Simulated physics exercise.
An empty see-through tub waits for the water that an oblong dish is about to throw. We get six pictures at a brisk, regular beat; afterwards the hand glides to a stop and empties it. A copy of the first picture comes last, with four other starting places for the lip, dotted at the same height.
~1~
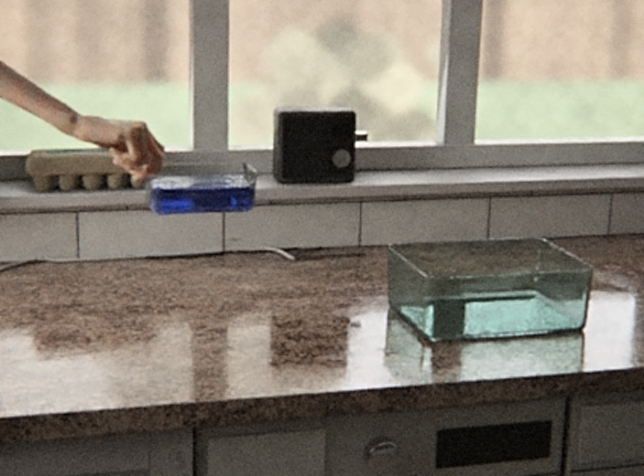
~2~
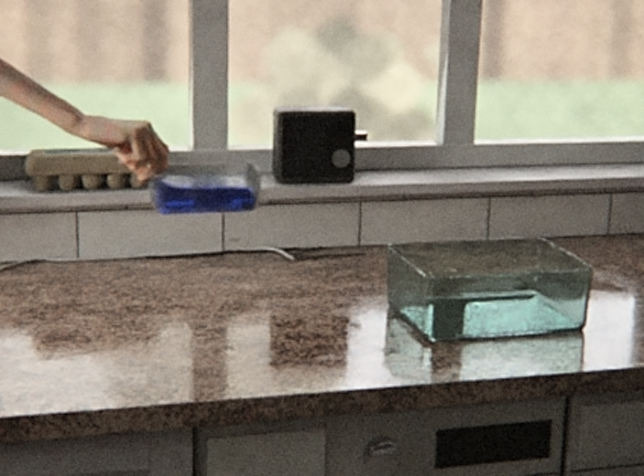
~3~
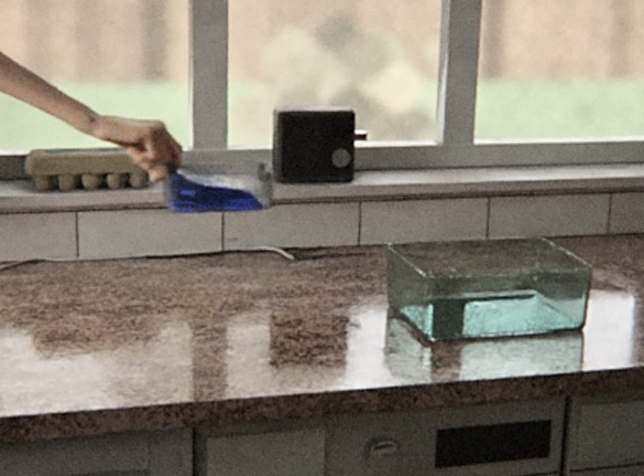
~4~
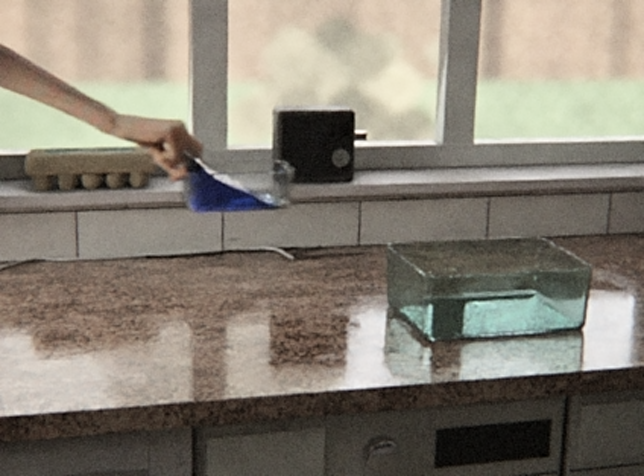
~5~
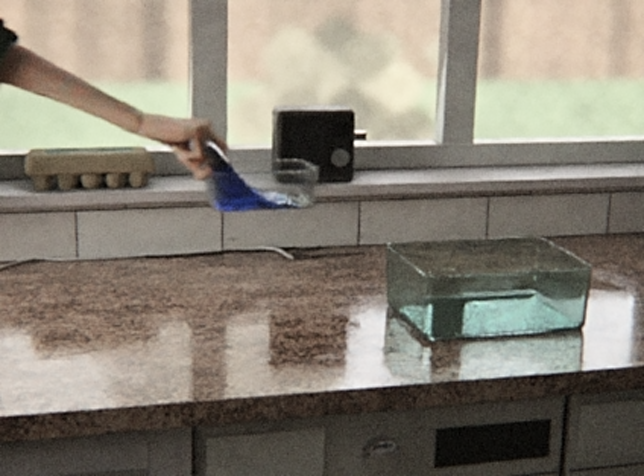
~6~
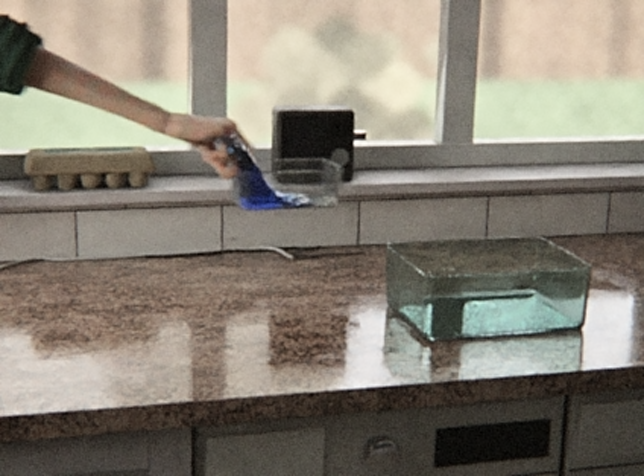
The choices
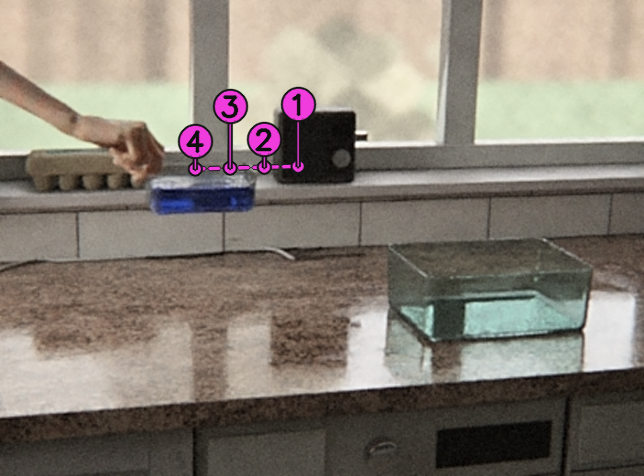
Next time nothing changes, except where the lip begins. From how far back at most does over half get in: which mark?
The answer is dot 1.
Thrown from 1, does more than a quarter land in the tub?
Yes, it does.
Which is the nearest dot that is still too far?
2 it is.
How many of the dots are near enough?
One of the four.
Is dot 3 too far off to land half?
Yes.
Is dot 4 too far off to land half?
Yes, that goes wrong.
On the marked copy, 1 at (298, 166); 2 at (264, 167); 3 at (230, 168); 4 at (195, 169).
For dot 1, about 62 % lands in the tub, 16 % falls short and 22 % goes beside or beyond.
For dot 2, about 34 % lands in the tub, 47 % falls short and 18 % goes beside or beyond.
For dot 3, about 30 % lands in the tub, 64 % falls short and 6 % goes beside or beyond.
For dot 4, about 22 % lands in the tub, 74 % falls short and 4 % goes beside or beyond.
